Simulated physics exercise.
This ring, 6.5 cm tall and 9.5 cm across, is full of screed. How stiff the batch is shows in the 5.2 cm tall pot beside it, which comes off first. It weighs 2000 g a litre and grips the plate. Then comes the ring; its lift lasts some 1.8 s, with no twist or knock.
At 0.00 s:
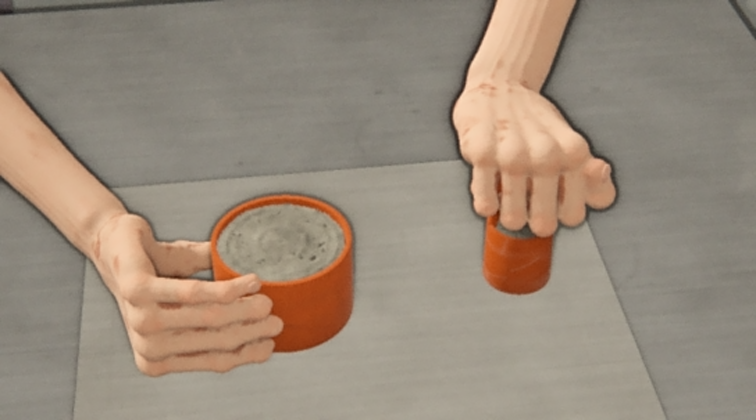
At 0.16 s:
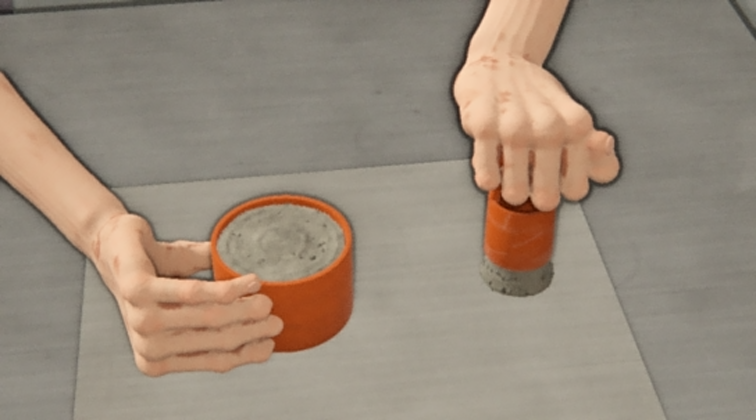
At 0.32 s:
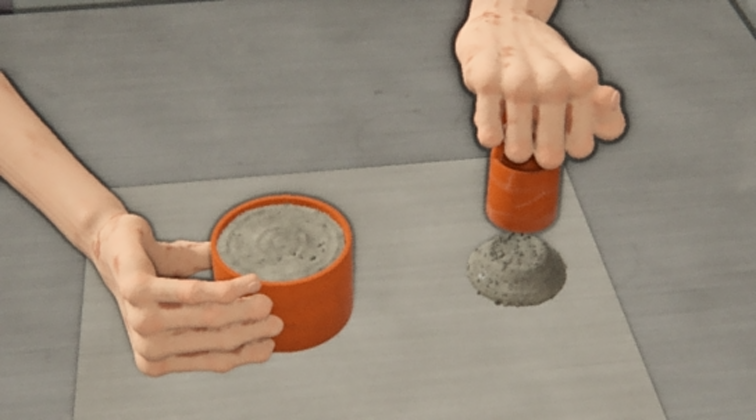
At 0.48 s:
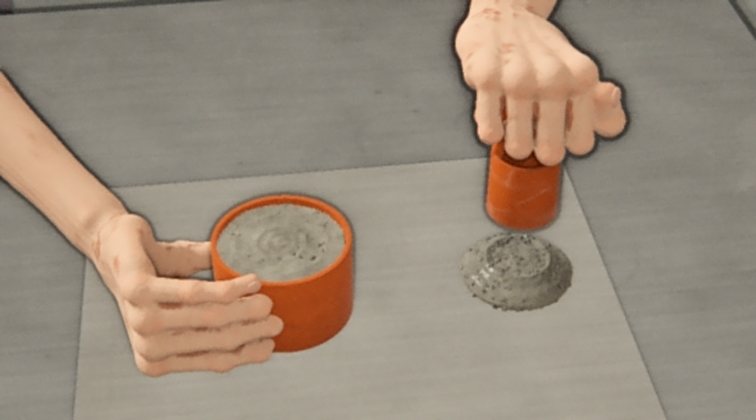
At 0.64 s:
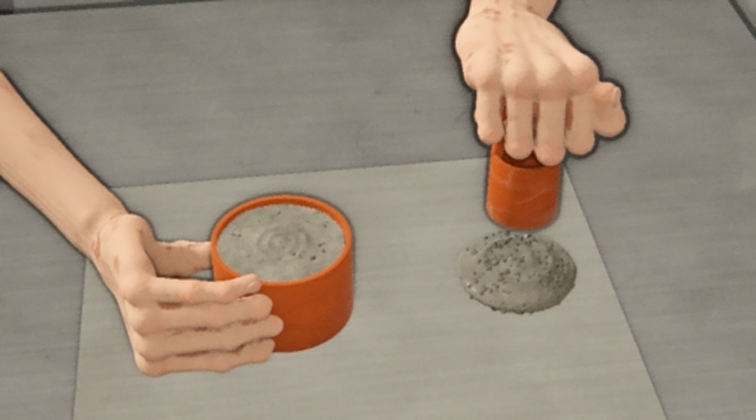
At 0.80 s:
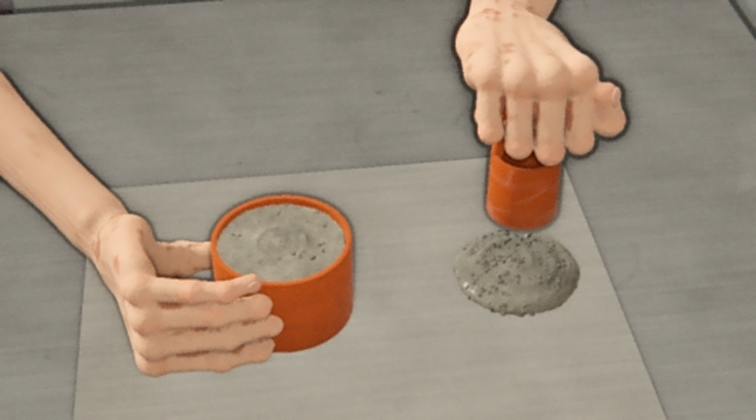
A hand on the right lifted a small orange tube straight up, leaving a wet gray mound that slumped into a low, wide patch, while another hand held a larger filled orange ring still.
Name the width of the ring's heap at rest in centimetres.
About 22.5 cm.
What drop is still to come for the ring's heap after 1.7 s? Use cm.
Some 1.0 cm.
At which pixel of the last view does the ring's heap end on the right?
Near (433, 307).
After 1.3 s, the ring is up 1.8 cm; the screed has come down 0.8 cm to 5.7 cm and is 13 cm wide.
After 1.7 s, the ring is up 4.1 cm; the screed has come down 3.7 cm to 2.8 cm and is 18 cm wide.
After 2.2 s, the ring is up 6.9 cm; the screed has come down 4.3 cm to 2.2 cm and is 20 cm wide.
After 2.7 s, the ring is clear; the screed has come down 4.4 cm to 2.1 cm and is 22 cm wide.
After 4.6 s, at rest, the ring is clear; the screed has come down 4.5 cm to 2.0 cm and is 22 cm wide.
